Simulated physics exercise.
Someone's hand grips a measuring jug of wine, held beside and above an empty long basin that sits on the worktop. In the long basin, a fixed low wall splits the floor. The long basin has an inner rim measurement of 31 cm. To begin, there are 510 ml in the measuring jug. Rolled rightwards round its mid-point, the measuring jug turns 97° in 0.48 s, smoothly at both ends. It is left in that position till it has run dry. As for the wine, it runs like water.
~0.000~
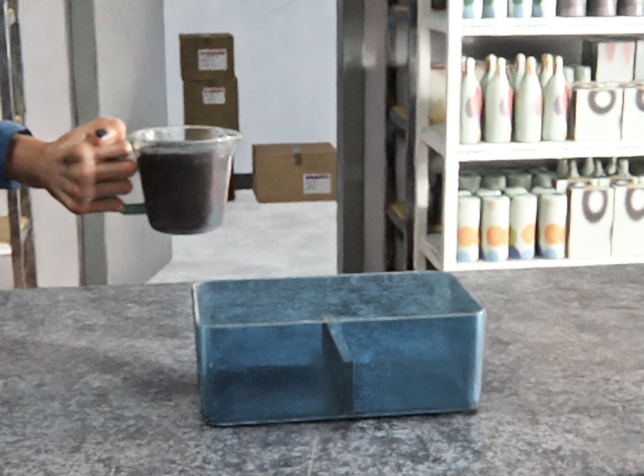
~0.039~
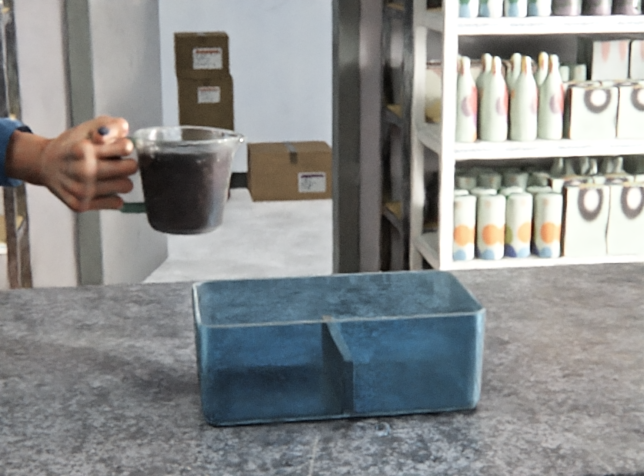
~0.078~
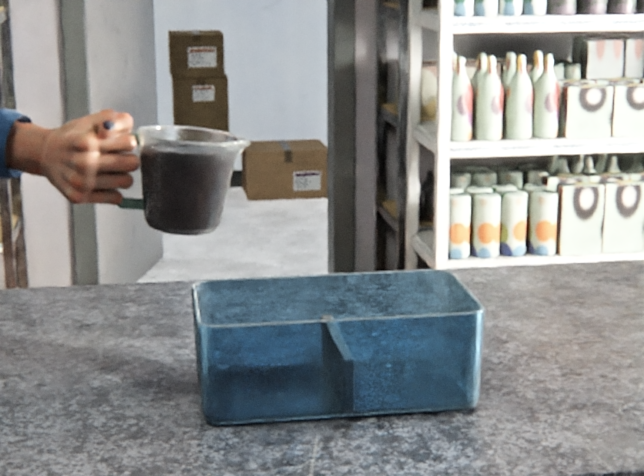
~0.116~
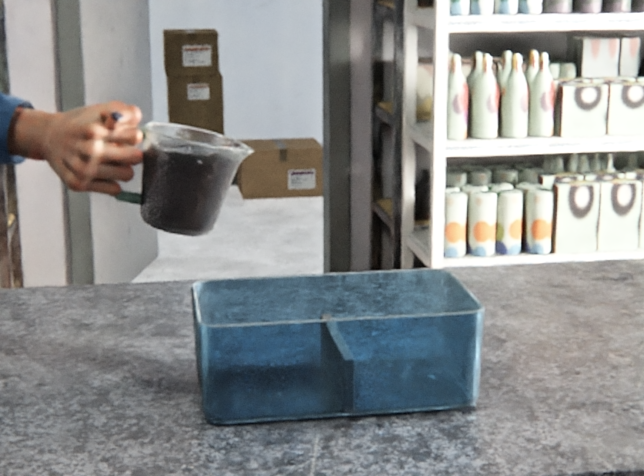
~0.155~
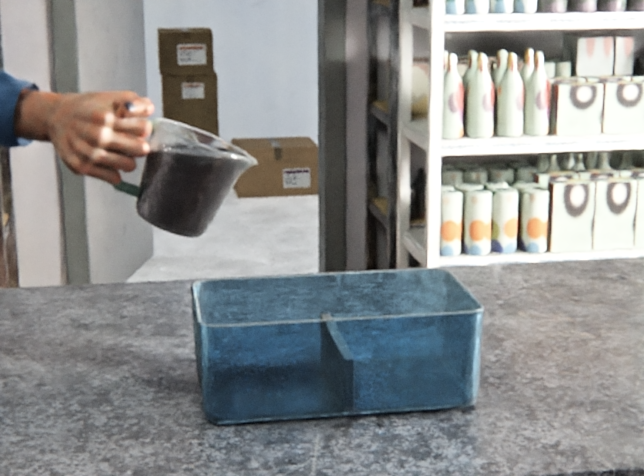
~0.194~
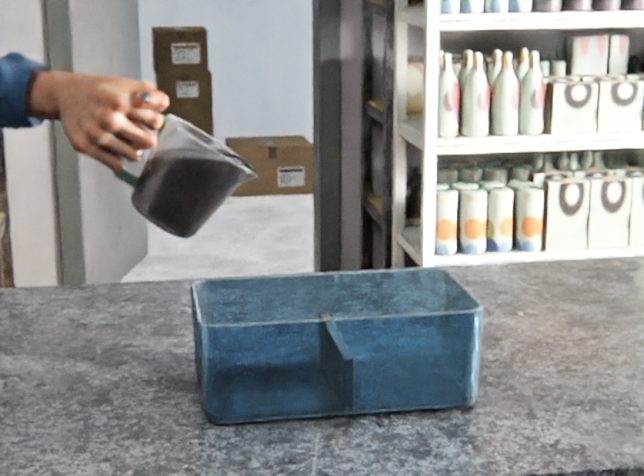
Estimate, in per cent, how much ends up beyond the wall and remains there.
Roughly 3 % ends up beyond the wall.
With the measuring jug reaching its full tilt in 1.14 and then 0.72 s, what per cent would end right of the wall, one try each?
Some 0 and 5 per cent, in that order.
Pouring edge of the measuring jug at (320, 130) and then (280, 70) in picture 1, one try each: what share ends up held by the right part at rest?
90 and 75 %.
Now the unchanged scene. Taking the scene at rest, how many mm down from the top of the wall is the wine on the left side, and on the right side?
Left side: Around 42 mm. Right side: Around 62 mm.
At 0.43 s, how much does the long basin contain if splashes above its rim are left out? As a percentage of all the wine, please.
About 22 per cent.
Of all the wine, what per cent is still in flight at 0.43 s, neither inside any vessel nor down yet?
Around 32 percent.
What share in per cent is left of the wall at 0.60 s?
70 %.
Then, 0.43 s in, the tilt is 94° and 45 per cent is still to pour, 22 is left of the wall and 0 right of it.
Then, 0.60 s in, the tilt is 97° and 11 per cent is still to pour, 70 is left of the wall and 0 right of it.
Then, 0.78 s in, the tilt is 97° and 2 per cent is still to pour, 86 is left of the wall and 2 right of it.
Then, 0.98 s in, the tilt is 97° and 0 per cent is still to pour, 90 is left of the wall and 3 right of it.
Finally, 91 per cent lies left of the wall, 3 right of it and 6 outside.
